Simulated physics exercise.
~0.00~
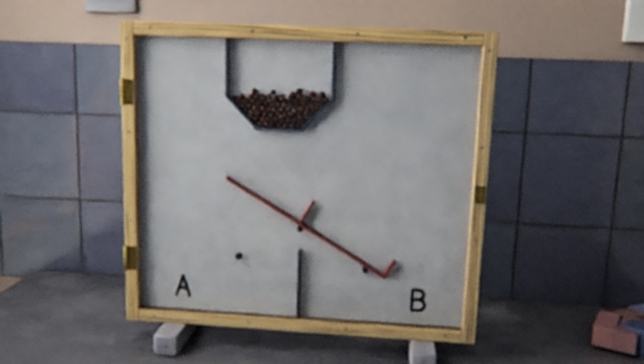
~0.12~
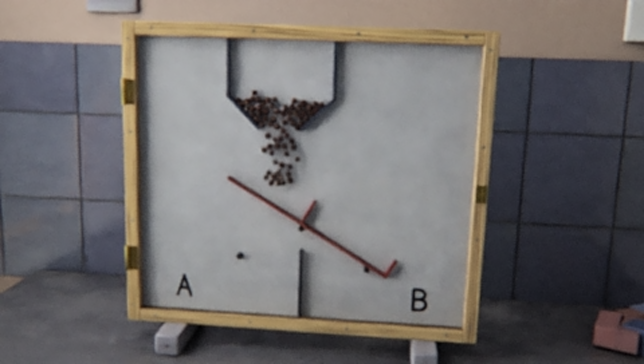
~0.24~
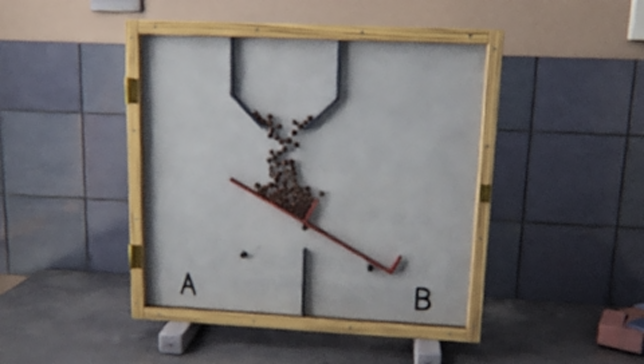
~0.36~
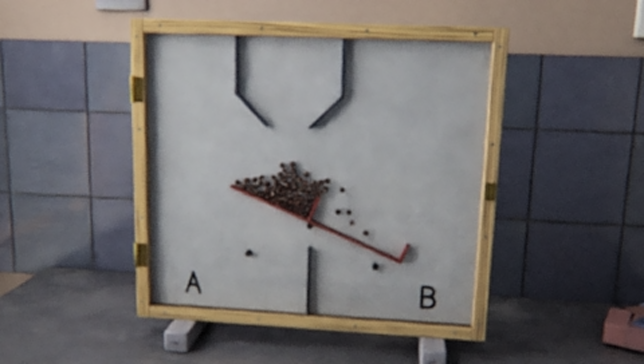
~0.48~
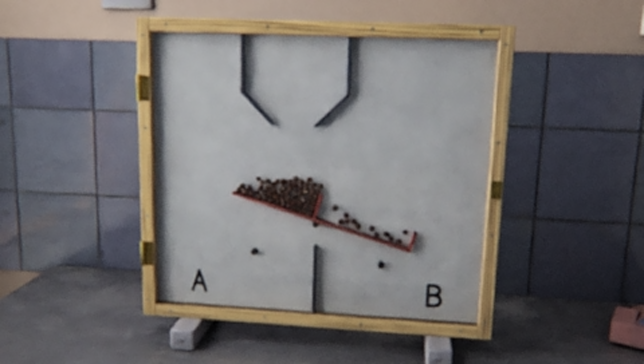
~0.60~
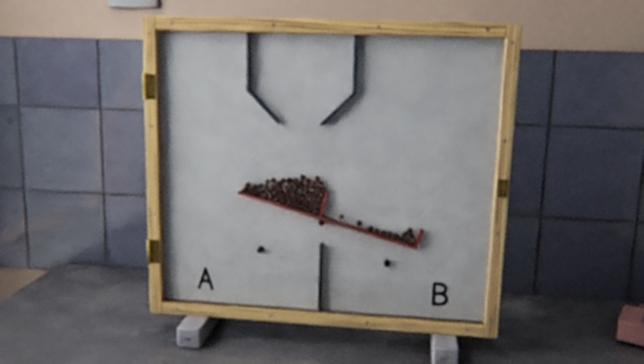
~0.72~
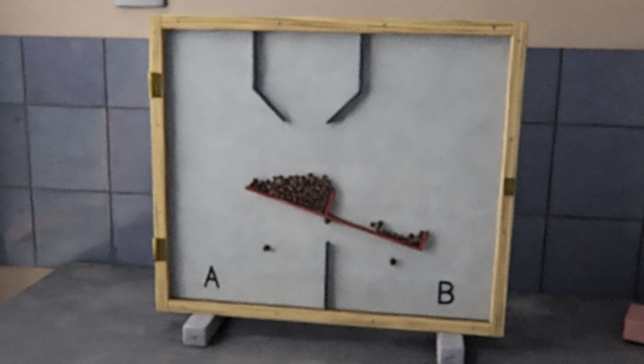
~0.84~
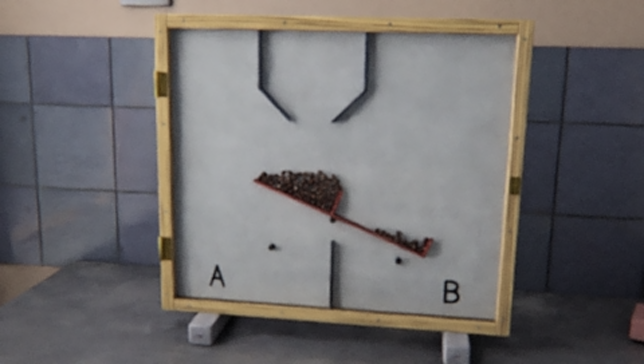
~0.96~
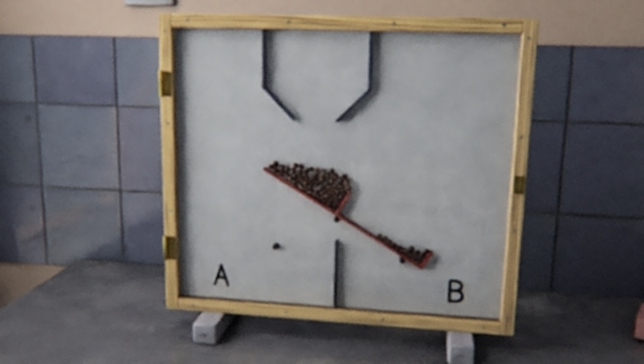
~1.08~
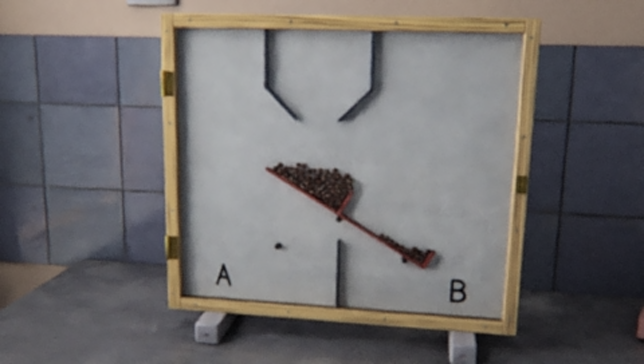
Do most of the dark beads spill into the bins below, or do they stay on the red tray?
The beads stay on the red tray, which ends with its right end tilted down. Both bins are left empty.
